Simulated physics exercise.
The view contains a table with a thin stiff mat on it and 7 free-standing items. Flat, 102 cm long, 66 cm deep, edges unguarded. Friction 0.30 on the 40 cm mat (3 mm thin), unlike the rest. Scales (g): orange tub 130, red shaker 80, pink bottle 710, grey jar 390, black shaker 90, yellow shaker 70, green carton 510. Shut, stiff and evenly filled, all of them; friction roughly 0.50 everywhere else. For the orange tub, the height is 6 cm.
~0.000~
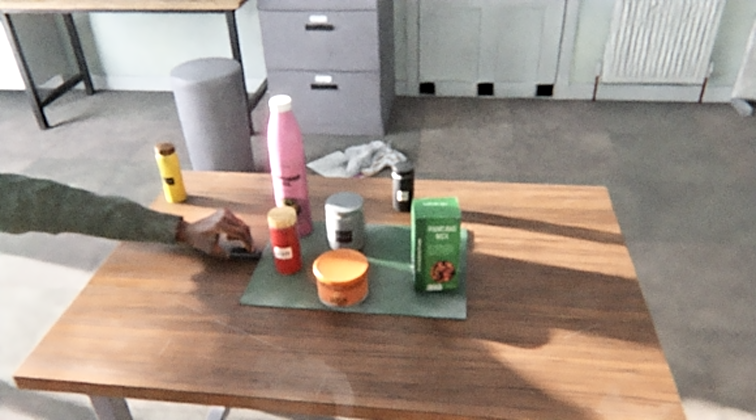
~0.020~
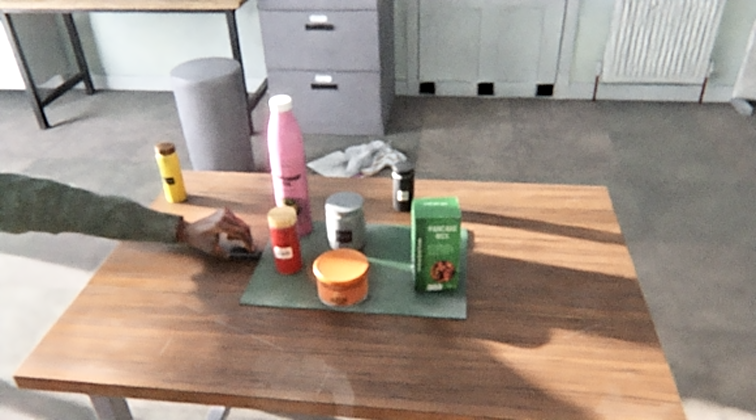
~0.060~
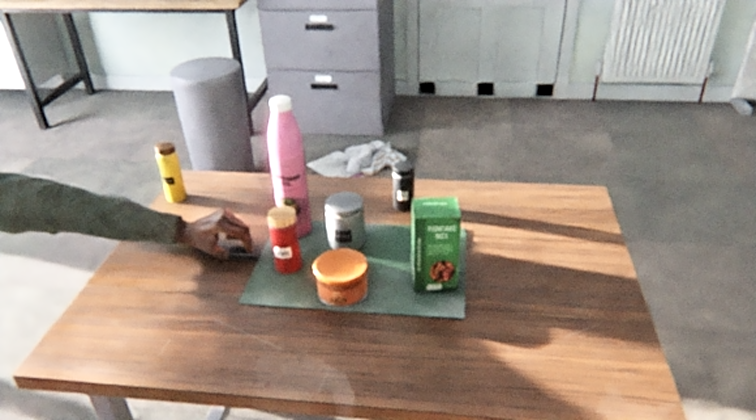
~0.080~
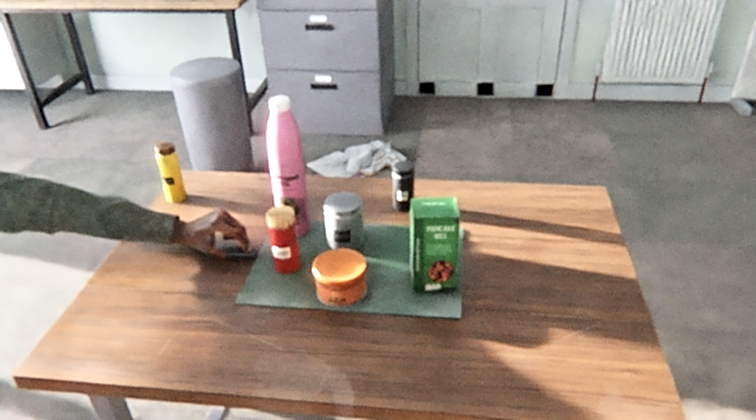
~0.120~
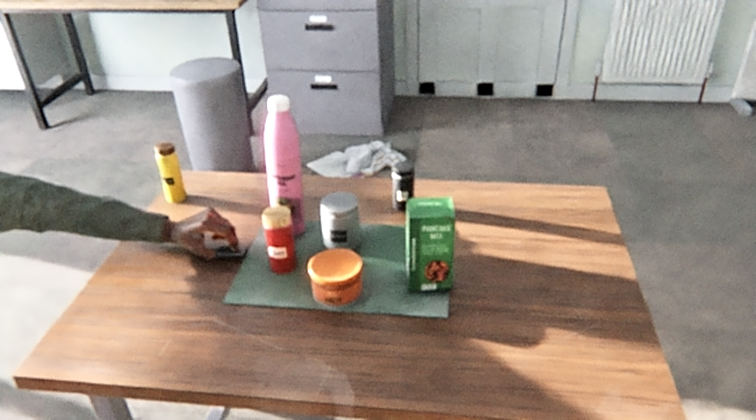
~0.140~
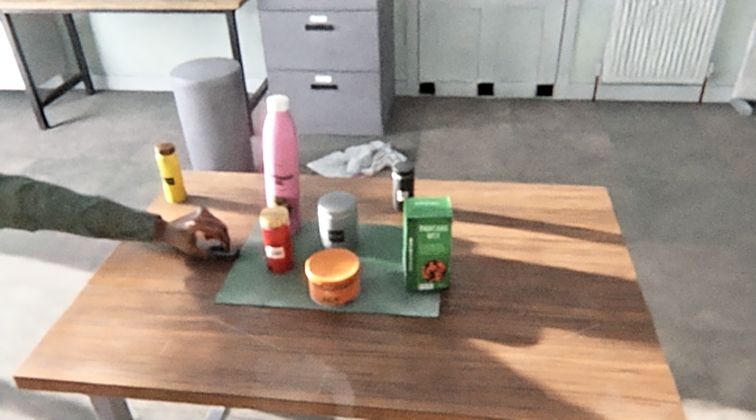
Hand gripping the edge of a green mat, then pulling it slightly left across a wooden table with containers riding along.
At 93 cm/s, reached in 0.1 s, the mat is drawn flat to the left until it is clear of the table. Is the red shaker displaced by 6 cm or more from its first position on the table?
Look, it ends up far off.
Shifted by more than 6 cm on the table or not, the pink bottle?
Outcome for the pink bottle: Displaced.
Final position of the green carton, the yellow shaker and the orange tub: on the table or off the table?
At the end the green carton remains on its base, the yellow shaker remains on its base and the orange tub leaves its base.
After 0.54 s, mat pulled 42 cm; red shaker slid 32 cm near (125, 232); pink bottle on its side; grey jar slid 30 cm.
After 0.84 s, mat pulled 70 cm; orange tub, red shaker and grey jar now off the table; pink bottle on its side; yellow shaker leaning 9°.
At rest (1.7 s), off the table, orange tub, red shaker and grey jar; tipped over on the table, pink bottle; not toppled but over 6 cm from the start, green carton; the other 2 in place, give or take 6 cm.
